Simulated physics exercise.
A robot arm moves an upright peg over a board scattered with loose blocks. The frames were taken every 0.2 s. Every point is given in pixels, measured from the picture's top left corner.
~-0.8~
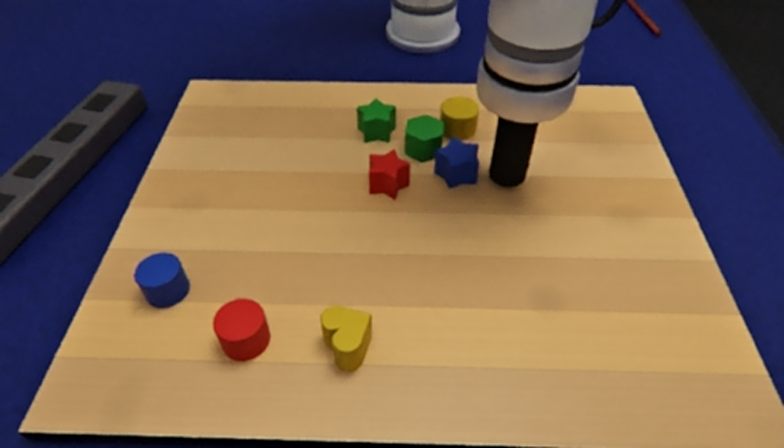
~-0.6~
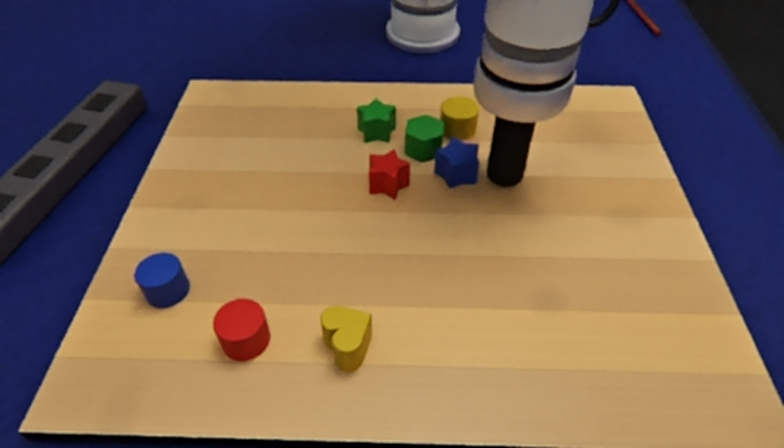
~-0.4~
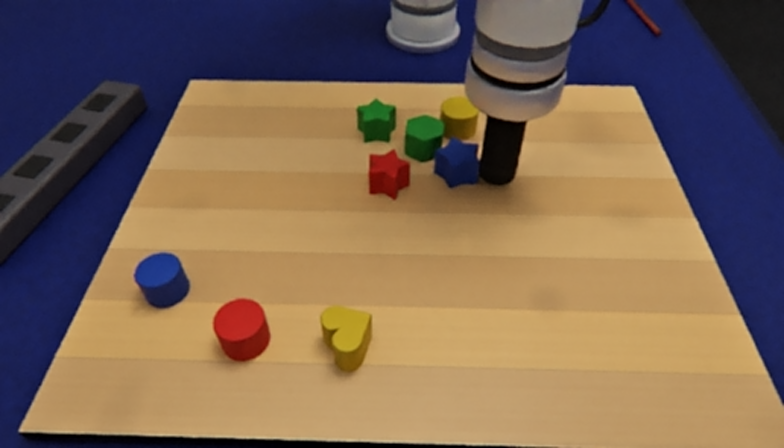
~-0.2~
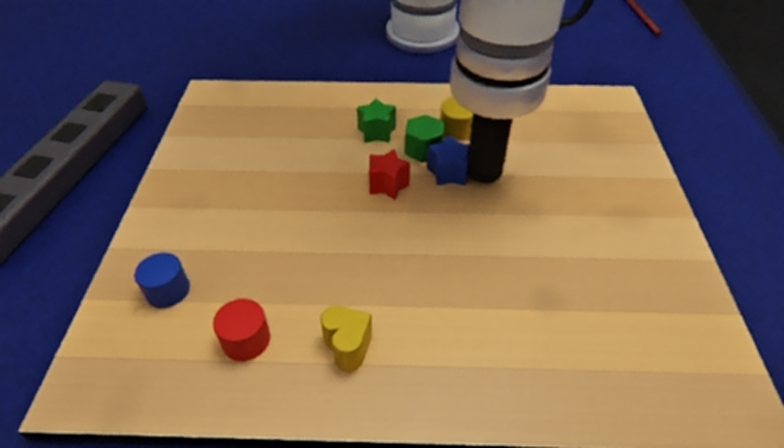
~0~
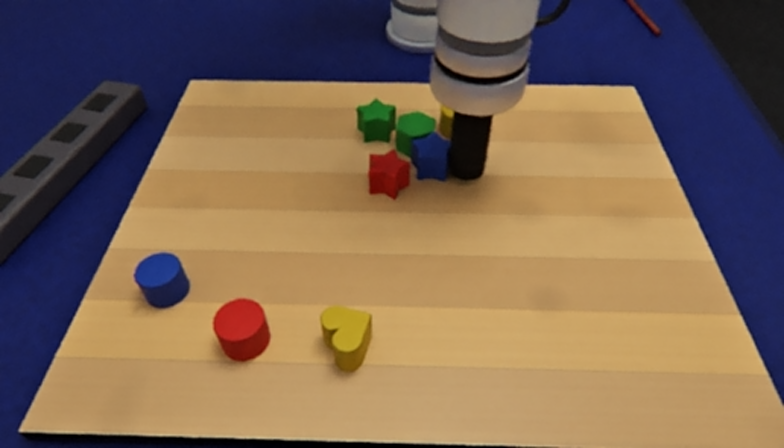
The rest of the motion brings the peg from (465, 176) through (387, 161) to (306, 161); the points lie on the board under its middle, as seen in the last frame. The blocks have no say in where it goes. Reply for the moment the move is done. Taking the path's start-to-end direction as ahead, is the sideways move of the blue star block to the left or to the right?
Taking start-to-end as forward, the block's sideways shift goes to the right.
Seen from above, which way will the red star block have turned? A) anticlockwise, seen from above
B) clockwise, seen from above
The one that fits is A, anticlockwise, seen from above.
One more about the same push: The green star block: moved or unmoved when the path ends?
Moved away.
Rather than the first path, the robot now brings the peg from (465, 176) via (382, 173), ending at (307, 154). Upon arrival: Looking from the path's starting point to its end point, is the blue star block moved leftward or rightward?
It heads right.
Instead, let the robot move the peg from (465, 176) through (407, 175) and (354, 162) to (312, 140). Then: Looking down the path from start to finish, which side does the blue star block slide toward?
That's a shift to the right.
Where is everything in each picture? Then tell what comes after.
Lower end of the peg (507, 176), tops of blocks, green star block (376, 110), red star block (388, 163), green six-sided block (425, 127), blue star block (460, 151), in the first picture.
Peg (505, 175), blocks as before, in the second picture.
Peg (497, 174), blocks as before, in the third picture.
Peg (484, 172), blue star block (452, 150), in the fourth picture.
Peg (466, 169), green star block (376, 110), red star block (388, 163), green six-sided block (416, 123), blue star block (434, 146), in the fifth picture.
The first path, step by step. One third of the way, peg (412, 156); green star block (349, 95), turned 15° clockwise; green six-sided block (377, 106); blue star block (381, 127), turned 25° clockwise.
Two thirds of the way, peg (359, 154); green star block (341, 88), turned 20° clockwise; red star block (380, 164), turned 40° anticlockwise; green six-sided block (366, 101), turned 30° clockwise; blue star block (340, 117), turned 70° clockwise.
At the end, peg (305, 154); green star block (341, 88), turned 20° clockwise; red star block (380, 164), turned 40° anticlockwise; green six-sided block (366, 101), turned 30° clockwise; blue star block (329, 114), turned 110° clockwise.
